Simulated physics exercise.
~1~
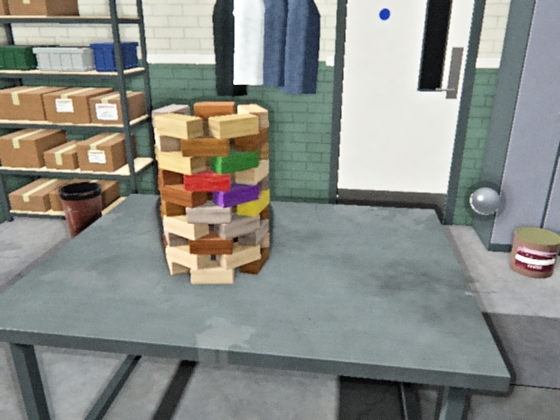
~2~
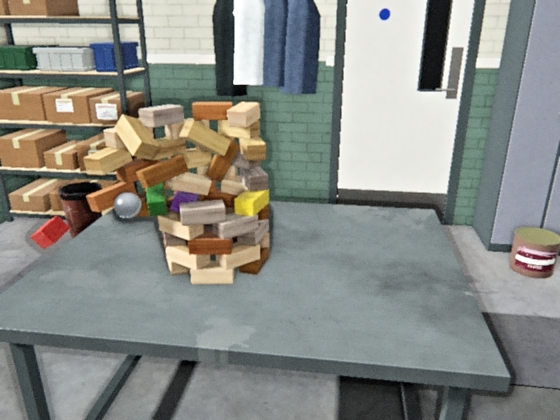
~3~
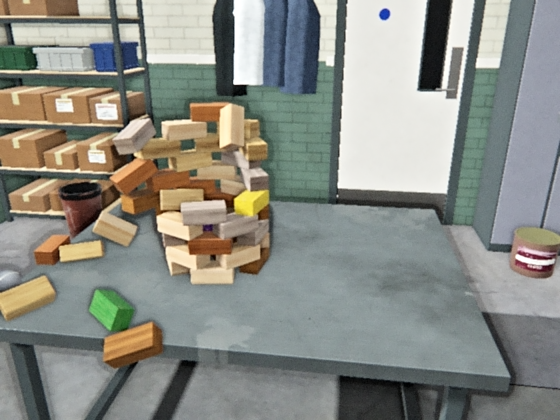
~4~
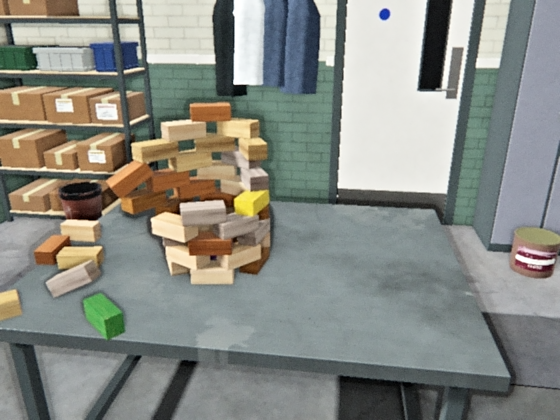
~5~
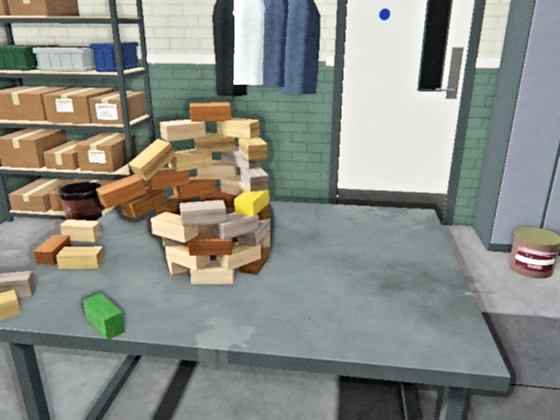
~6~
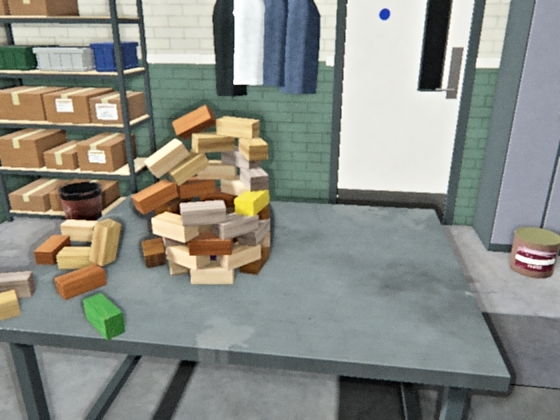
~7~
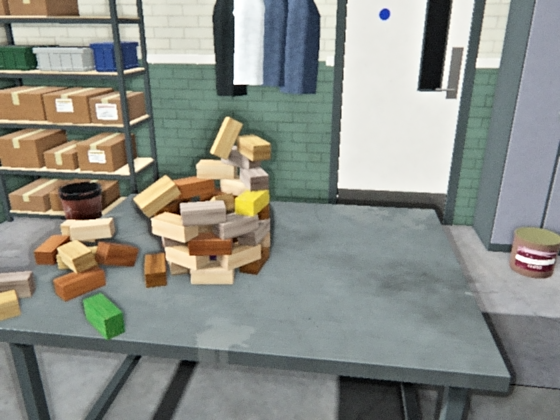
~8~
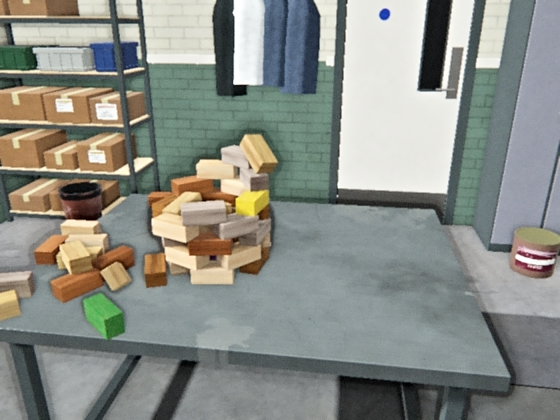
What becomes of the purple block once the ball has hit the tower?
It falls. It is knocked out of its place in the wall, turns over as it drops behind the front blocks, and is out of sight by the end.
